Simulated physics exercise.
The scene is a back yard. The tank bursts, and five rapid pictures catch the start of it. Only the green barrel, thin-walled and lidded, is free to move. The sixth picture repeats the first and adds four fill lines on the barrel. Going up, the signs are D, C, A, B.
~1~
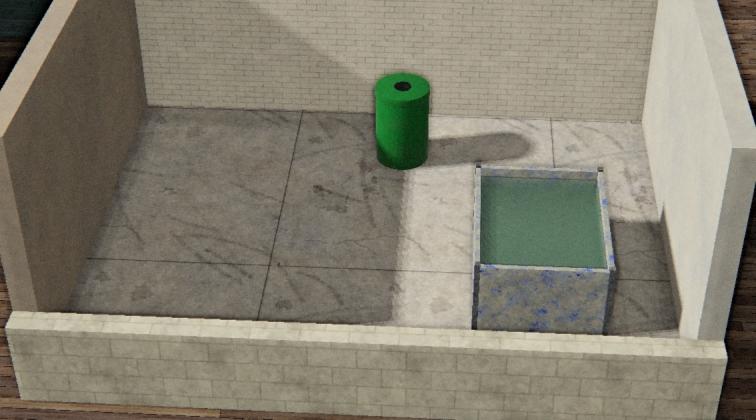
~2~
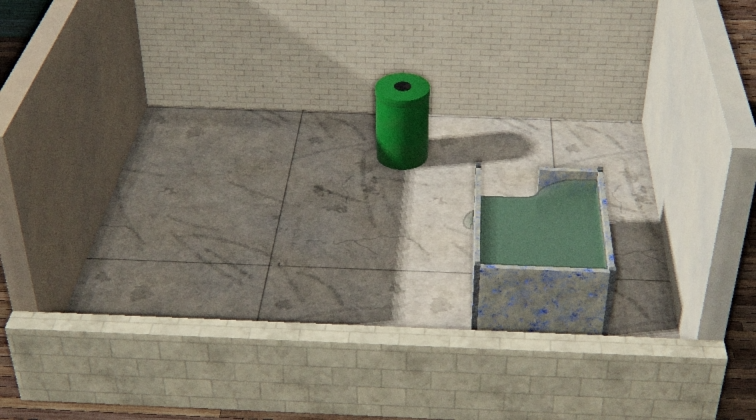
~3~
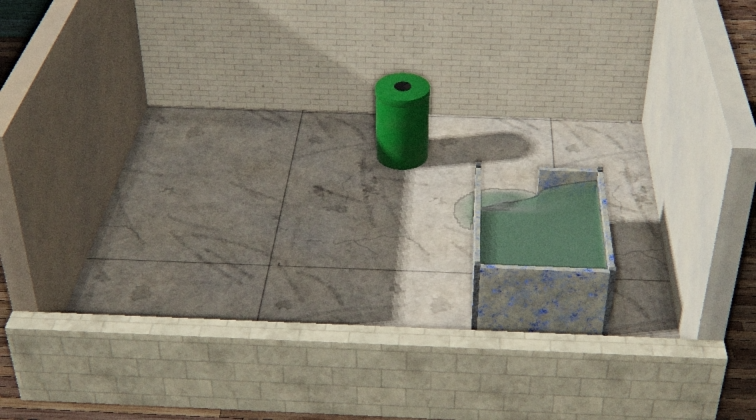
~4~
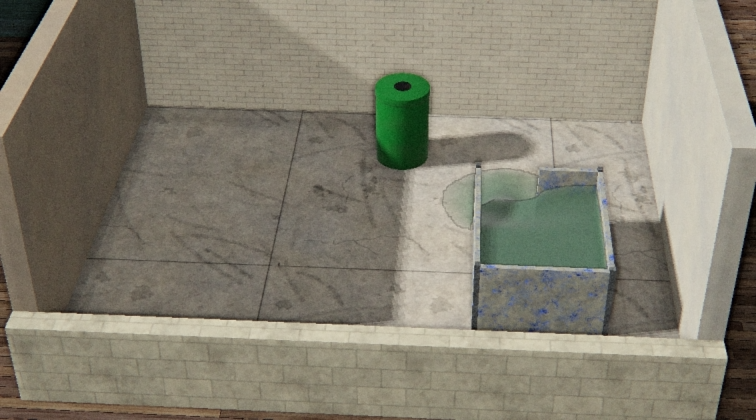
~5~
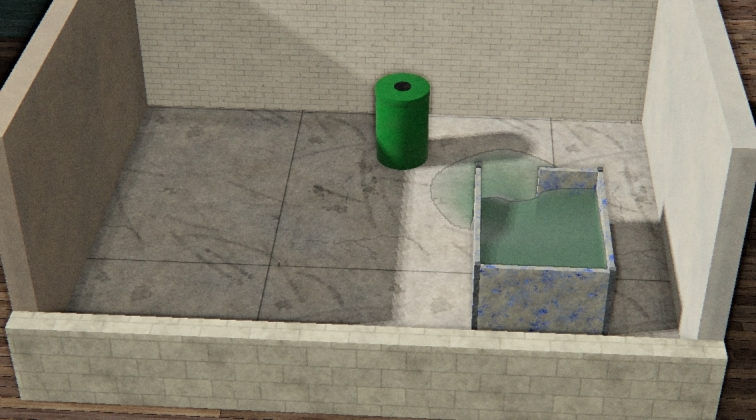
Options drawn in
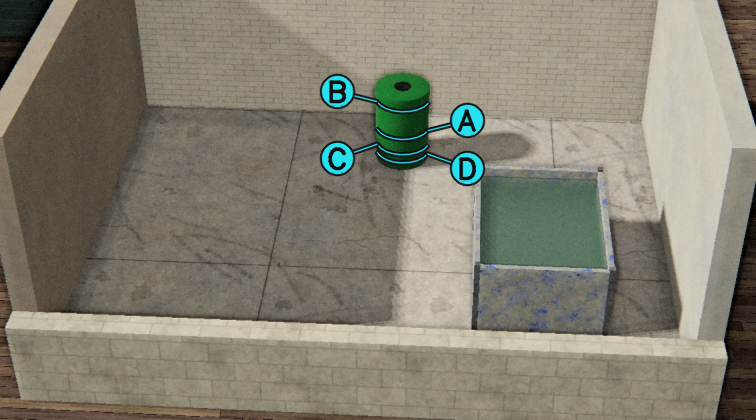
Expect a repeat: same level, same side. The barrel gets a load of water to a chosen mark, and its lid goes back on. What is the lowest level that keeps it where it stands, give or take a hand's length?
Go for C.
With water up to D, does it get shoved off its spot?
Yes, it does.
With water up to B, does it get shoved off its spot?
No.
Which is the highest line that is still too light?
That is line D.
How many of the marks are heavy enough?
Three.
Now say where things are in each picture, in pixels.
In the first frame, lid of the green barrel at (403, 87); tank full, its middle at (541, 222).
In the second frame, water covers 1 % of the ground, mostly out of sight from here.
In the third frame, water covers 3 % of the ground, mostly out of sight from here.
In the fourth frame, water covers 4 % of the ground, mostly out of sight from here.
In the fifth frame, lid of the green barrel at (403, 87); 7 % of the ground wet, in view closest to the barrel at (440, 179).
On the marked copy, A at (401, 139); B at (401, 111); C at (401, 154); D at (401, 162); from the bottom up D, C, A, B.
With A, it does not move.
With B, it does not move.
With C, it does not move.
With D, it is pushed about twice its own width away.
